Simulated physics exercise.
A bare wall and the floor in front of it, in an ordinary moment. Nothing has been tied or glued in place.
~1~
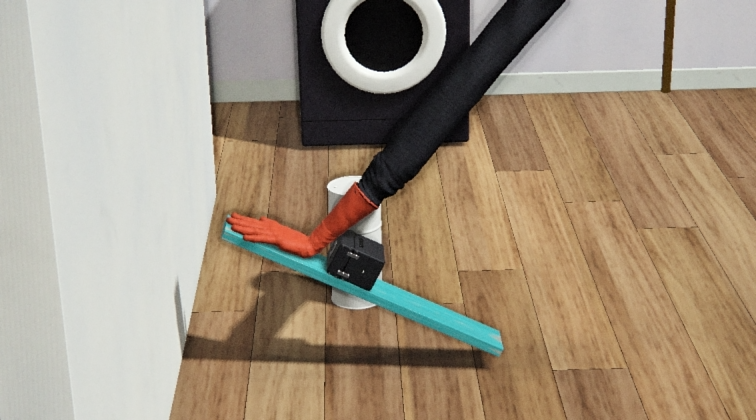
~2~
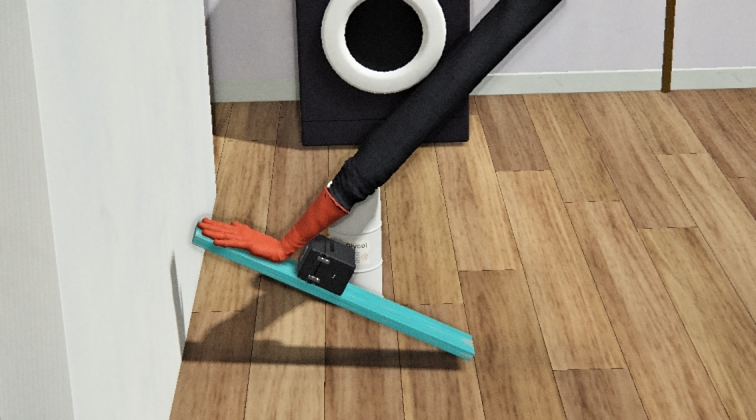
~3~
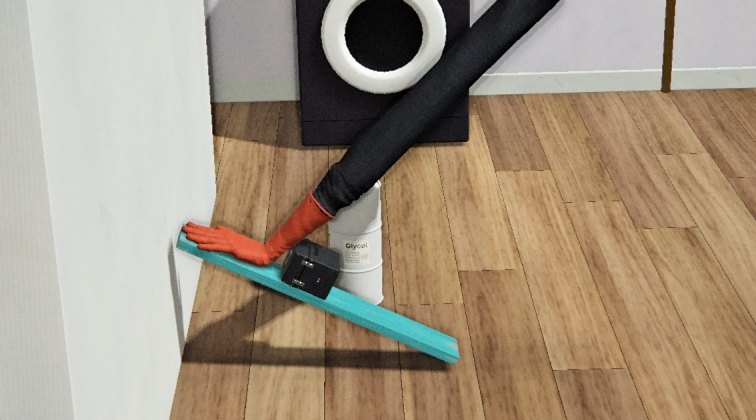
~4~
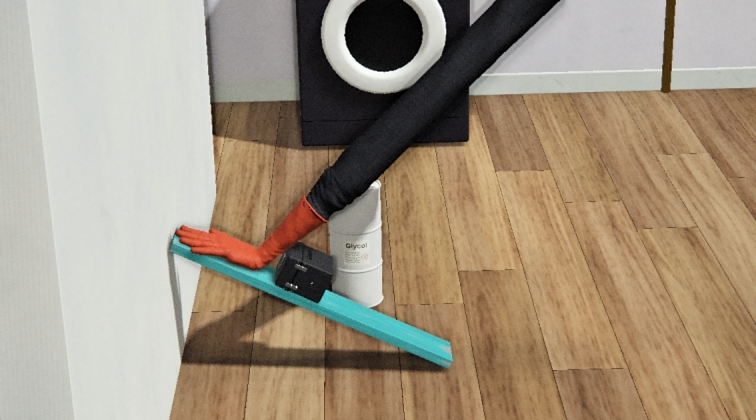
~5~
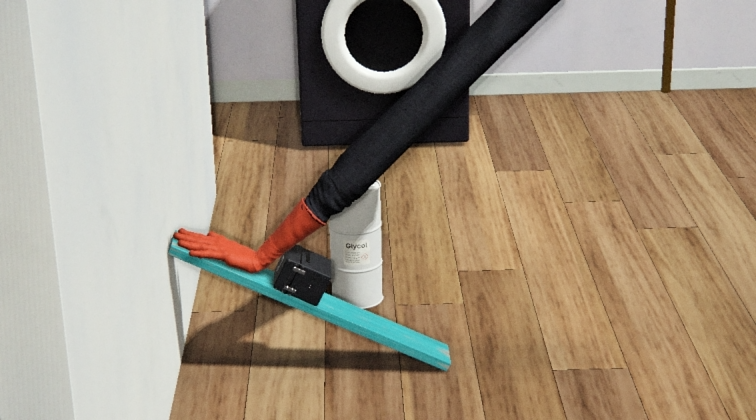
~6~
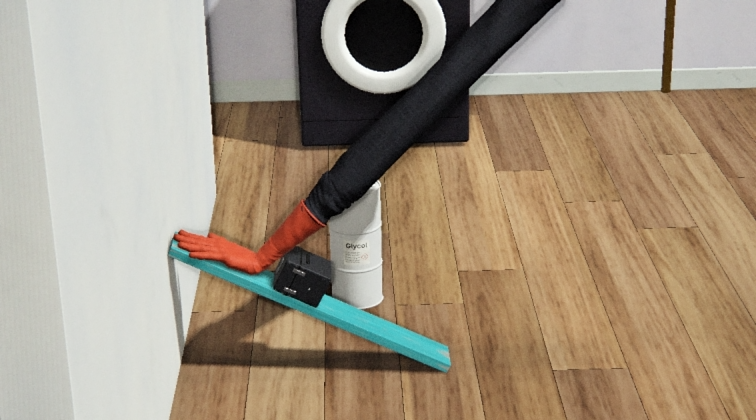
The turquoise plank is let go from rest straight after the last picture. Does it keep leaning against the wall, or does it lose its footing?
It loses its footing.
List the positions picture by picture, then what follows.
Not yet at the wall; turquoise plank (365, 286), in the first frame.
Not yet at the wall; turquoise plank (336, 291); white canister (356, 243), in the second frame.
Not yet at the wall; turquoise plank (321, 295); white canister (356, 243), in the third frame.
Not yet at the wall; turquoise plank (314, 298); white canister (356, 243), in the fourth frame.
Leant on the wall, still held; turquoise plank (312, 301); white canister (356, 243), in the fifth frame.
Leant on the wall, still held; turquoise plank (312, 303); white canister (356, 243), in the sixth frame.
Then, 0.40 s on from there, turquoise plank leaning 26° more than when let go near (331, 357).
Then, 0.60 s on from there, turquoise plank leaning 20° more than when let go near (331, 348).
In the end, moved from the start, turquoise plank; white canister unmoved. At the end, from the last picture's camera, turquoise plank near (330, 363). The plank slips out.
